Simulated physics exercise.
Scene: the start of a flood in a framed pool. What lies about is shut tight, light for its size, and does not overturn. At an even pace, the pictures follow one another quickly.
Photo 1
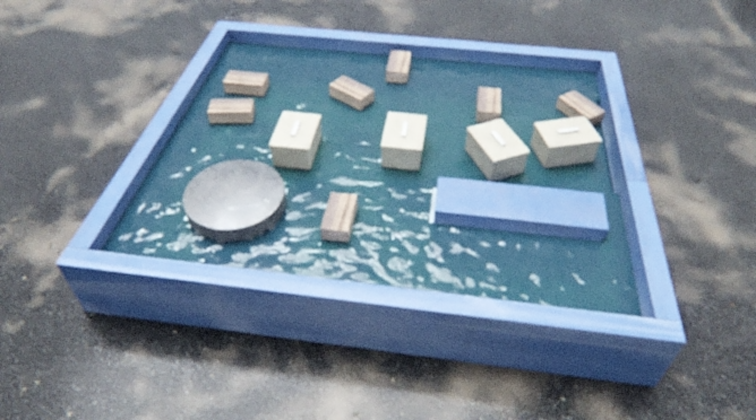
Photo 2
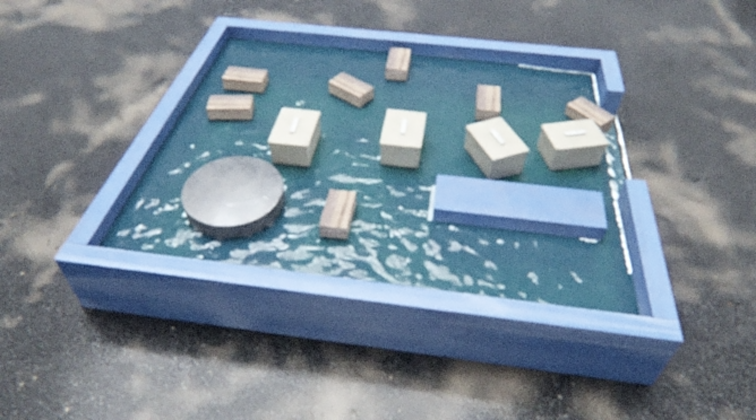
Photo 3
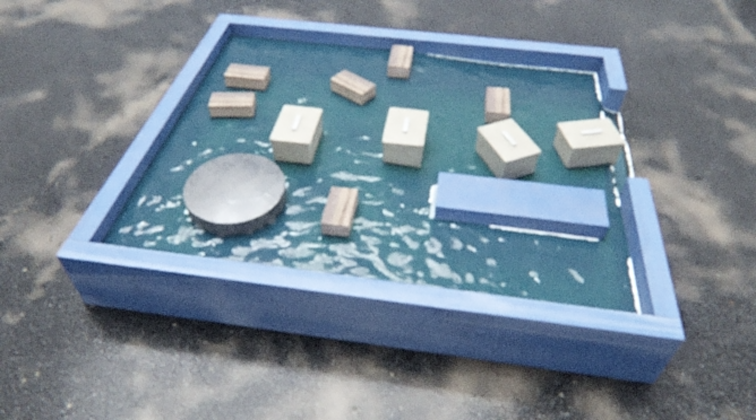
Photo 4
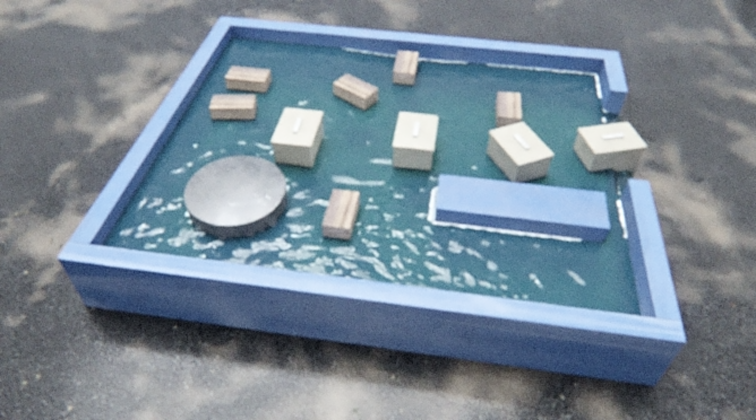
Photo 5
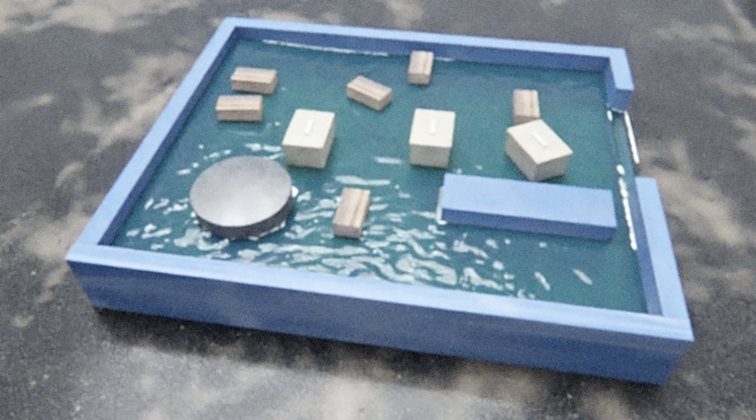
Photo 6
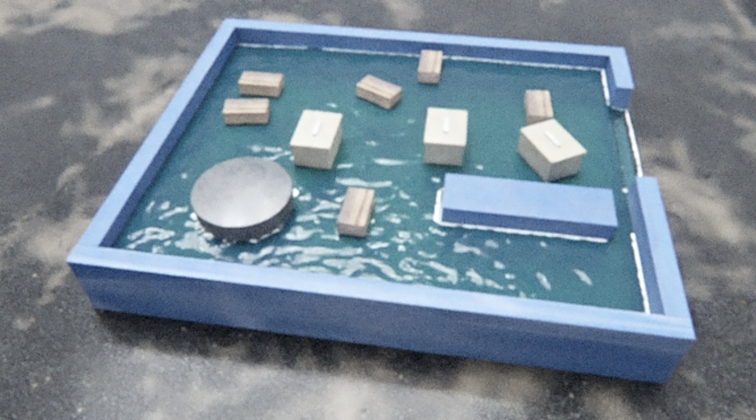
In a blue-framed pool, a gap opened in the right wall, and the floating blocks drifted slowly right, the small wooden one and pale one nearest the gap leaving the pool one after the other.
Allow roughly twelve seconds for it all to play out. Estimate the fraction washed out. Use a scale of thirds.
On that scale, between one and two thirds.
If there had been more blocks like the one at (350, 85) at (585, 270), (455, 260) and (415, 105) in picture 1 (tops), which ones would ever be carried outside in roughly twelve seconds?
Outcomes in turn are not expelled, not expelled, expelled.
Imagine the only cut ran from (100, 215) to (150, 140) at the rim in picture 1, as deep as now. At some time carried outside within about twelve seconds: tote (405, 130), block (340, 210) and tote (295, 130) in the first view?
Looking at them in turn, number one is held back, number two is flushed away, and number three is flushed away.
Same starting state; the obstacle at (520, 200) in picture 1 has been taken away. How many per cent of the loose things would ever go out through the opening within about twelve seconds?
Close to 40 percent, I reckon.
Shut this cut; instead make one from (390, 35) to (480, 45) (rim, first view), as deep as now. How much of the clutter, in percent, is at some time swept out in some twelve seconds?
I reckon 30 percent.
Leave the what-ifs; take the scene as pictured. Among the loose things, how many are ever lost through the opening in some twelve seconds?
I make it 5 of them.
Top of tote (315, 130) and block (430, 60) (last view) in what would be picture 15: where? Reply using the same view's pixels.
About (344, 127) and (479, 71).
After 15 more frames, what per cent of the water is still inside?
It comes to about 74 parts in a hundred.
A moment on, 2 of 11 are out; 9 afloat.
Next, 4 of 11 are out; 7 afloat.
Later, 4 of 11 are out; 7 afloat.
In the end, 5 of 11 are out; 6 afloat.
